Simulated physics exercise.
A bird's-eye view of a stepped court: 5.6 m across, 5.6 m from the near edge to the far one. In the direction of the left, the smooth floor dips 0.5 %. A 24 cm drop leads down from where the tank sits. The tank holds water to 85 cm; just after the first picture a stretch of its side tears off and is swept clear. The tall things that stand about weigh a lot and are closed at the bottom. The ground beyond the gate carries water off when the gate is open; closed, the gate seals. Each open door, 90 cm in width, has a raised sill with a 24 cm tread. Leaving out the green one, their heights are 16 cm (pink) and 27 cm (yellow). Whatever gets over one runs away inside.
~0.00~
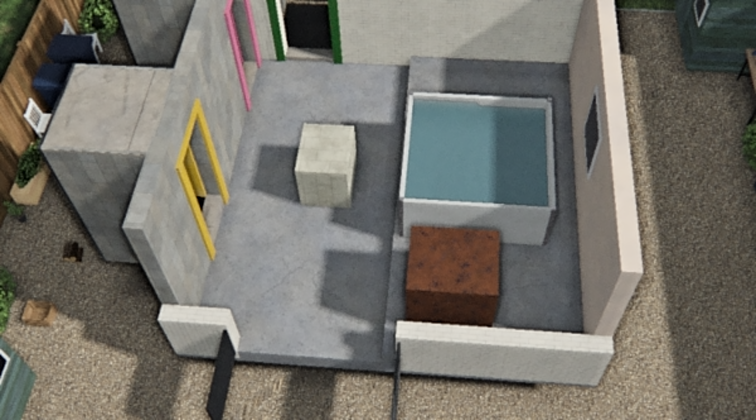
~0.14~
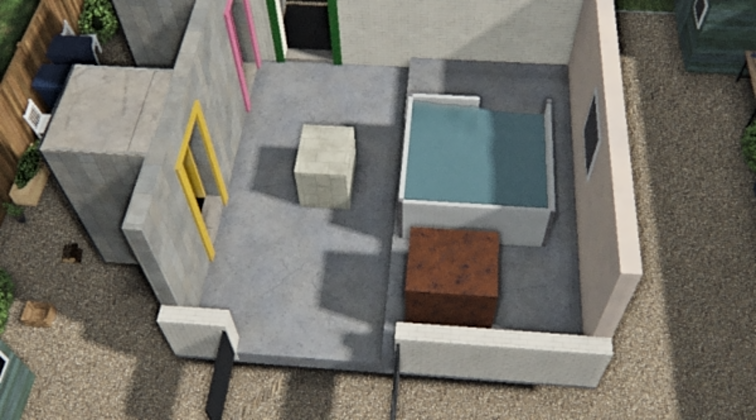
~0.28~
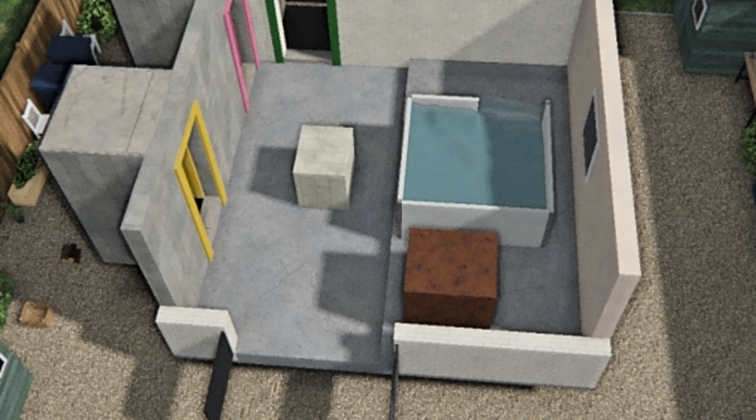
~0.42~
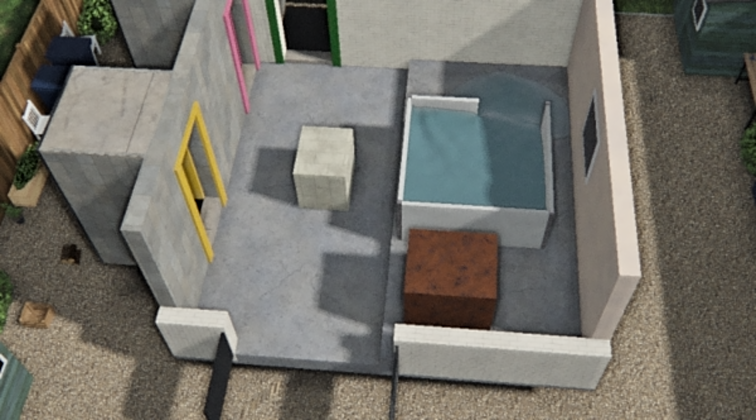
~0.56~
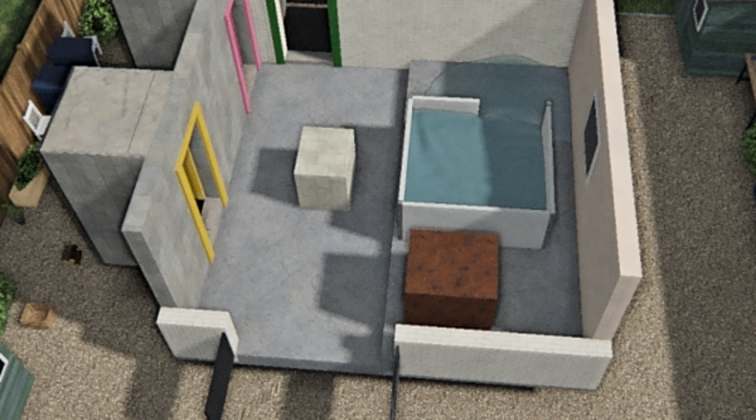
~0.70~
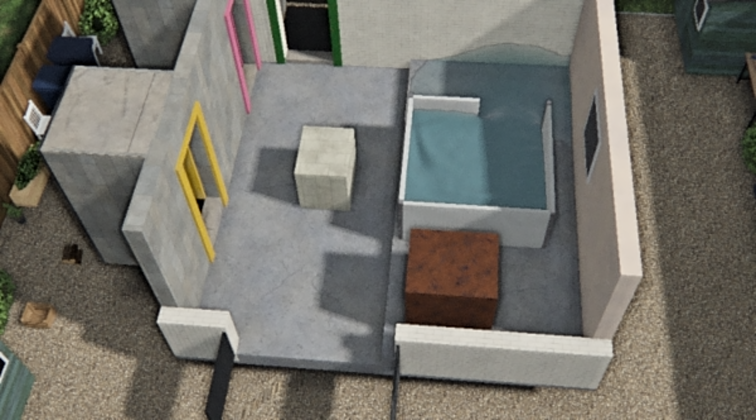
A big white-walled tank of still water stood in a grey walled court until part of its far side disappeared, and water poured out across the floor behind it and spread along the back wall.
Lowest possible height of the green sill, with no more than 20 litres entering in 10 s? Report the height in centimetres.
I would say 15 cm.
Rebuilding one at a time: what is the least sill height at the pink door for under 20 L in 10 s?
Roughly 29 cm at pink.
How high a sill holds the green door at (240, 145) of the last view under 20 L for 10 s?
It needs about 20 cm.
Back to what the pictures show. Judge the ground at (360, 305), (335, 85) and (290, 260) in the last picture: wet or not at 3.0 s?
Well, in sequence they're bone-dry, soaked and bone-dry.
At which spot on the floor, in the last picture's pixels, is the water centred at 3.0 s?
(455, 137).
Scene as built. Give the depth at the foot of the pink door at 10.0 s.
Depth: Near 14.0 cm.
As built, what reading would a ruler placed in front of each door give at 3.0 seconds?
In cm: Green 8, pink 34, yellow 0.
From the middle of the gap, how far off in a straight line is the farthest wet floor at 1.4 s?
The front is some 3.8 m out.
After 1.4 s water covers 20 % of the floor, deepest (66 cm) near (568, 66); it has not reached the green door.
After 3.0 s water covers 55 % of the floor, deepest (38 cm) near (528, 94); 8 cm at the green door, 0 litres in over its 9 cm sill.
After 10.0 s water covers 95 % of the floor, deepest (17 cm) near (193, 335); 14 cm at the green door, 85 litres in over its 9 cm sill.
At the green door as built, the water arrived by 1.5 s and peaked near 16 cm at 8.6 s.
Run again over the same 10 s with other heights there, 42 litres in over 12.5 cm, 11 litres over 17 cm. The limit of 20 litres is kept from about 15 cm up.
